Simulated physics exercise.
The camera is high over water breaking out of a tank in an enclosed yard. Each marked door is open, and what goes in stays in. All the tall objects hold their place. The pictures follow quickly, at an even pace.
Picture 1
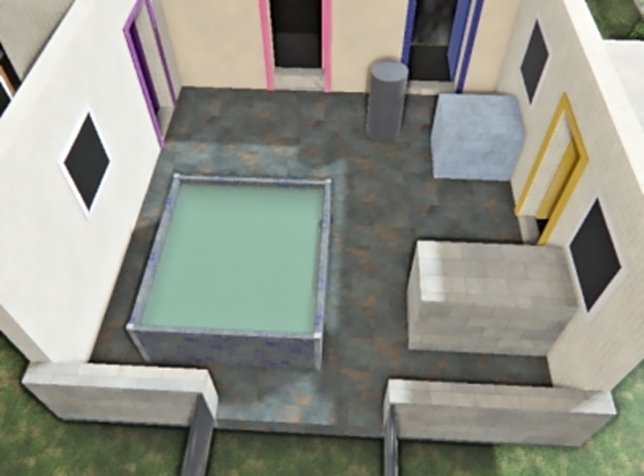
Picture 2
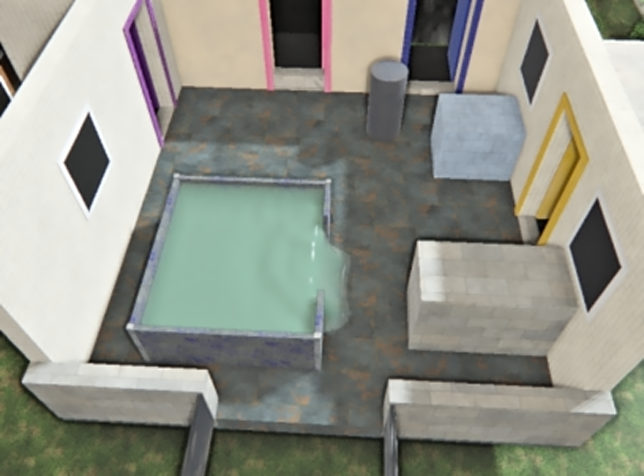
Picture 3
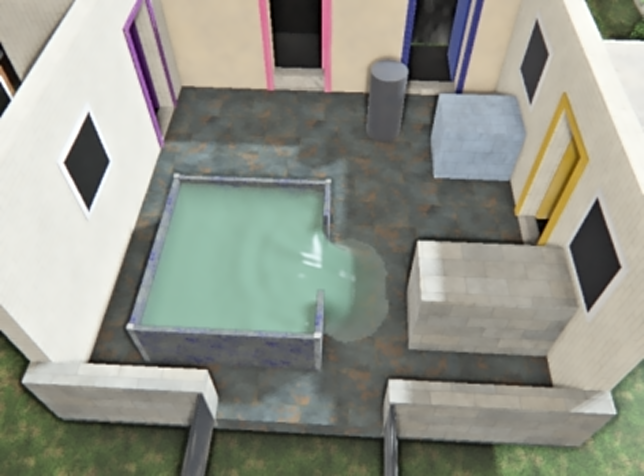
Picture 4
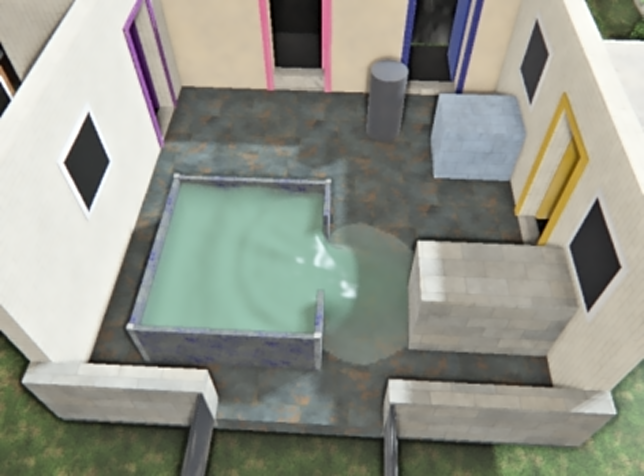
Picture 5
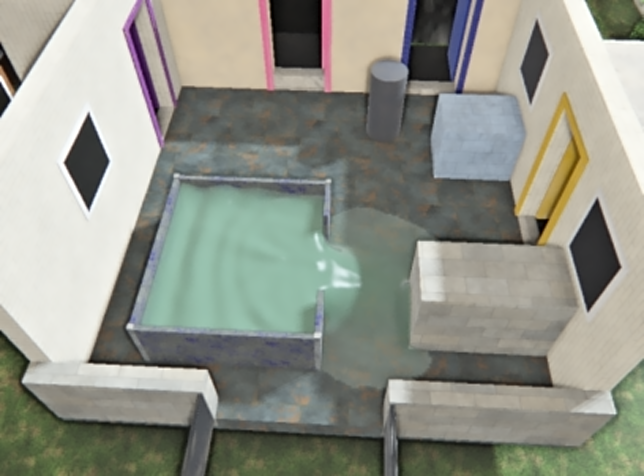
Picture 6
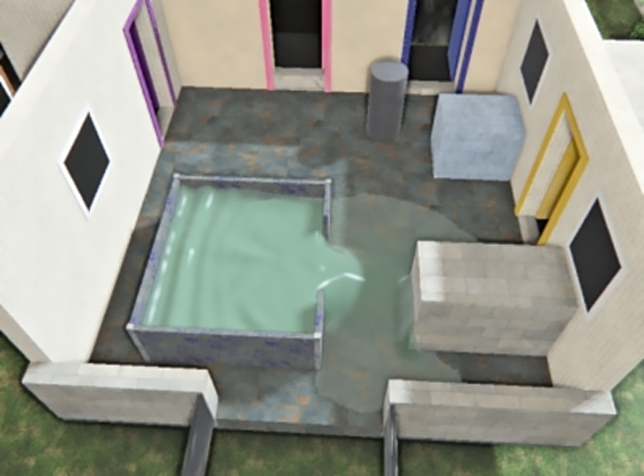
At first, a rectangular tank of green water sits full and still in a walled yard. Then a gap opens in its right side and water pours out, spreading in a rounded sheet across the dark floor to the pale block, then around its near corners and toward the front opening, while ripples cross the tank.
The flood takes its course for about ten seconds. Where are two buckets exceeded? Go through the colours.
The pink door admits no more than that; the yellow door lets in a lot; the blue door admits no more than that; the purple door admits no more than that.
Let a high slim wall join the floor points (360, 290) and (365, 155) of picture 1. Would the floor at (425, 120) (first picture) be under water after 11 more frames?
At that place: Free of water.
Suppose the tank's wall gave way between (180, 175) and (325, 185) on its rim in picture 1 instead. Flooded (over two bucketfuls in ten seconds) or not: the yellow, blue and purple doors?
My reading: The yellow one passes that mark; the blue one floods; the purple one takes more.
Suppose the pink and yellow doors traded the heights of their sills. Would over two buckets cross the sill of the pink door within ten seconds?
Pink is over.
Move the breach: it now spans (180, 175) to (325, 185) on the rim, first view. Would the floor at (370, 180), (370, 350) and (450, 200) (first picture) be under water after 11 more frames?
In that order: Under water, no water, free of water.
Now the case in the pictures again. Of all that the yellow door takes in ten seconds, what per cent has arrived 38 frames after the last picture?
About 75 per cent.
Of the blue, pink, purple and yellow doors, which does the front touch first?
First comes the yellow one.
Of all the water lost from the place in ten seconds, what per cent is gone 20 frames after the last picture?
Near 40 in a hundred.
A moment on, water covers 30 % of the floor; the pink door not reached, the yellow door over two buckets in, the blue door not reached, the purple door not reached.
Next, water covers 35 % of the floor; the pink door not reached, the yellow door far over two buckets in, the blue door not reached, the purple door not reached.
Then, water covers 45 % of the floor; the pink door not reached, the yellow door far over two buckets in, the blue door wet at the sill, nothing in, the purple door not reached.
Later, water covers 75 % of the floor; the pink door wet at the sill, nothing in, the yellow door far over two buckets in, the blue door wet at the sill, nothing in, the purple door not reached.
In the end, water covers 100 % of the floor; the pink door wet at the sill, nothing in, the yellow door far over two buckets in, the blue door wet at the sill, nothing in, the purple door under two buckets in.
